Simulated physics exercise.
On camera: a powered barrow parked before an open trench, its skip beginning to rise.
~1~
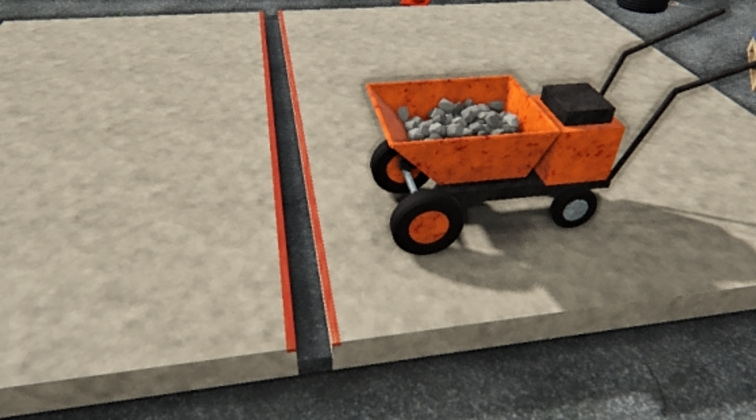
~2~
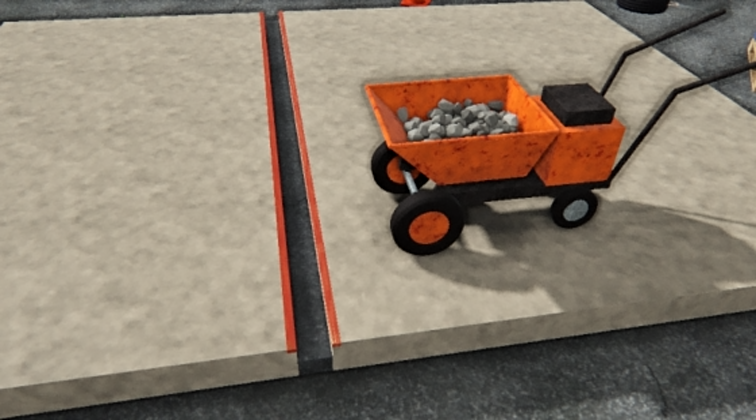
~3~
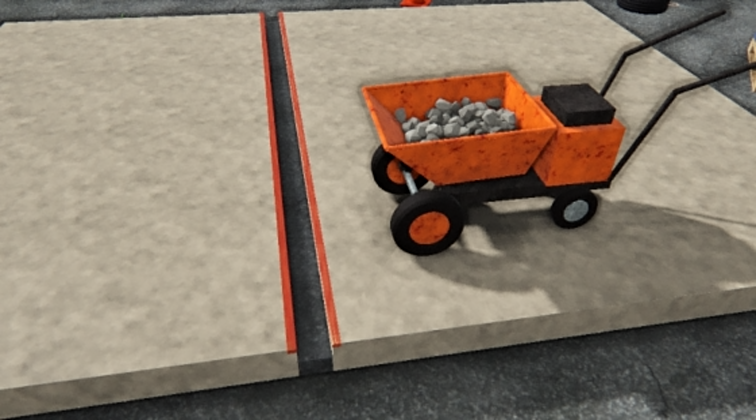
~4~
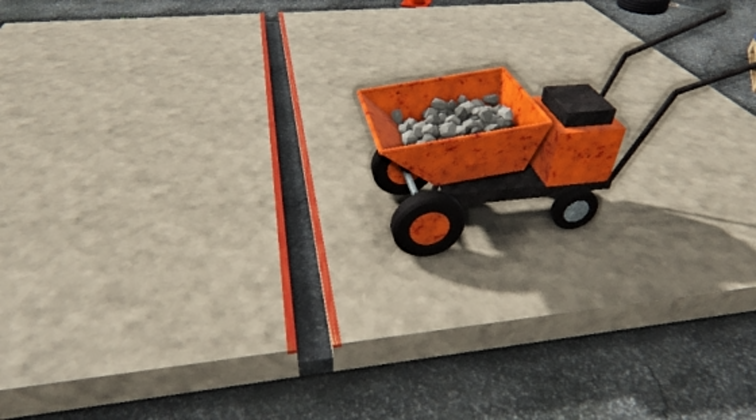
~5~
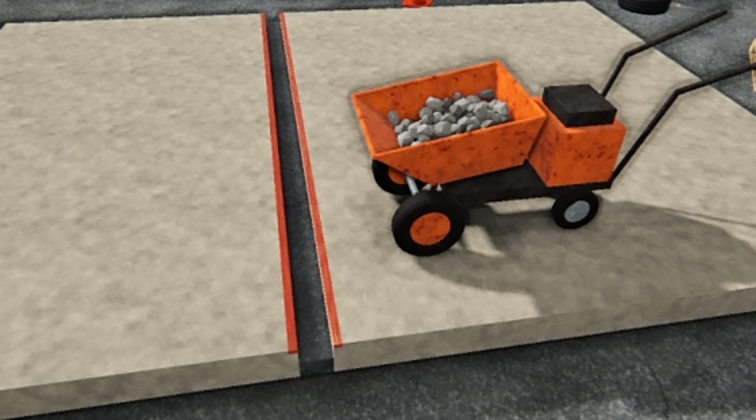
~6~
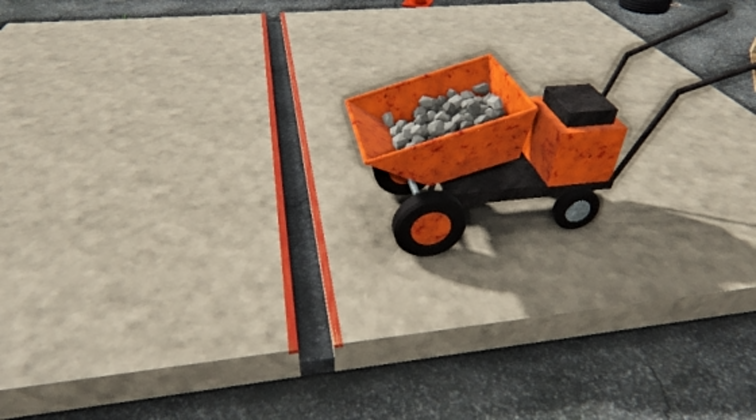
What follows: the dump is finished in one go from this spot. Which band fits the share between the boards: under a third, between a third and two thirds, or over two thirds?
In the trench: From one third to two thirds.
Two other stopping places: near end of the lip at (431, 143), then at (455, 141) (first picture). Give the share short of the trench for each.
Roughly 30 per cent, and 40 per cent.
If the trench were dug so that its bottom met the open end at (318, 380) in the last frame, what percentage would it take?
Near 80 %.
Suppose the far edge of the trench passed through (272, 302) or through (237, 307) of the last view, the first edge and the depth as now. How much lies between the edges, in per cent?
First some 70, then 90 per cent.
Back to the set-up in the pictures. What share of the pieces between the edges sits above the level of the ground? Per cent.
Some 45 per cent.
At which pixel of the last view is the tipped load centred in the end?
Roughly at (293, 232).
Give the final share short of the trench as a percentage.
Some 0 per cent.
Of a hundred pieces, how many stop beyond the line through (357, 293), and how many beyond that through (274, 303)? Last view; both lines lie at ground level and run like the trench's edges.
In turn 80 and 20 in a hundred.
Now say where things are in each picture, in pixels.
In the first picture, lip of the skip at (392, 146), level; top of the load at (478, 126), broken stones; first edge of the trench at (328, 294); far edge at (287, 299), the trench under half as wide as the skip, and about half as deep as wide.
In the second picture, lip of the skip at (391, 147), level; top of the load at (477, 126).
In the third picture, lip of the skip at (387, 149), tipped barely; top of the load at (475, 125).
In the fourth picture, lip of the skip at (382, 153), tipped a little; top of the load at (471, 123).
In the fifth picture, lip of the skip at (375, 157), tipped a little; top of the load at (480, 113).
In the sixth picture, lip of the skip at (367, 163), tipped clearly; top of the load at (470, 120); first edge of the trench at (330, 295); far edge at (289, 300).
Soon after the last picture, skip tipped steeply; all in the skip.
A little later, skip tipped right over; most in the skip; a small part in or heaped over the trench; a stray few beyond it; a stray few falling.
Later still, skip tipped right over; about a quarter in the skip; a stray few short of the trench; about half in or heaped over the trench; about a quarter beyond it.
By the end, skip tipped right over; about a quarter in the skip; a stray few short of the trench; about half in or heaped over the trench; about a quarter beyond it.
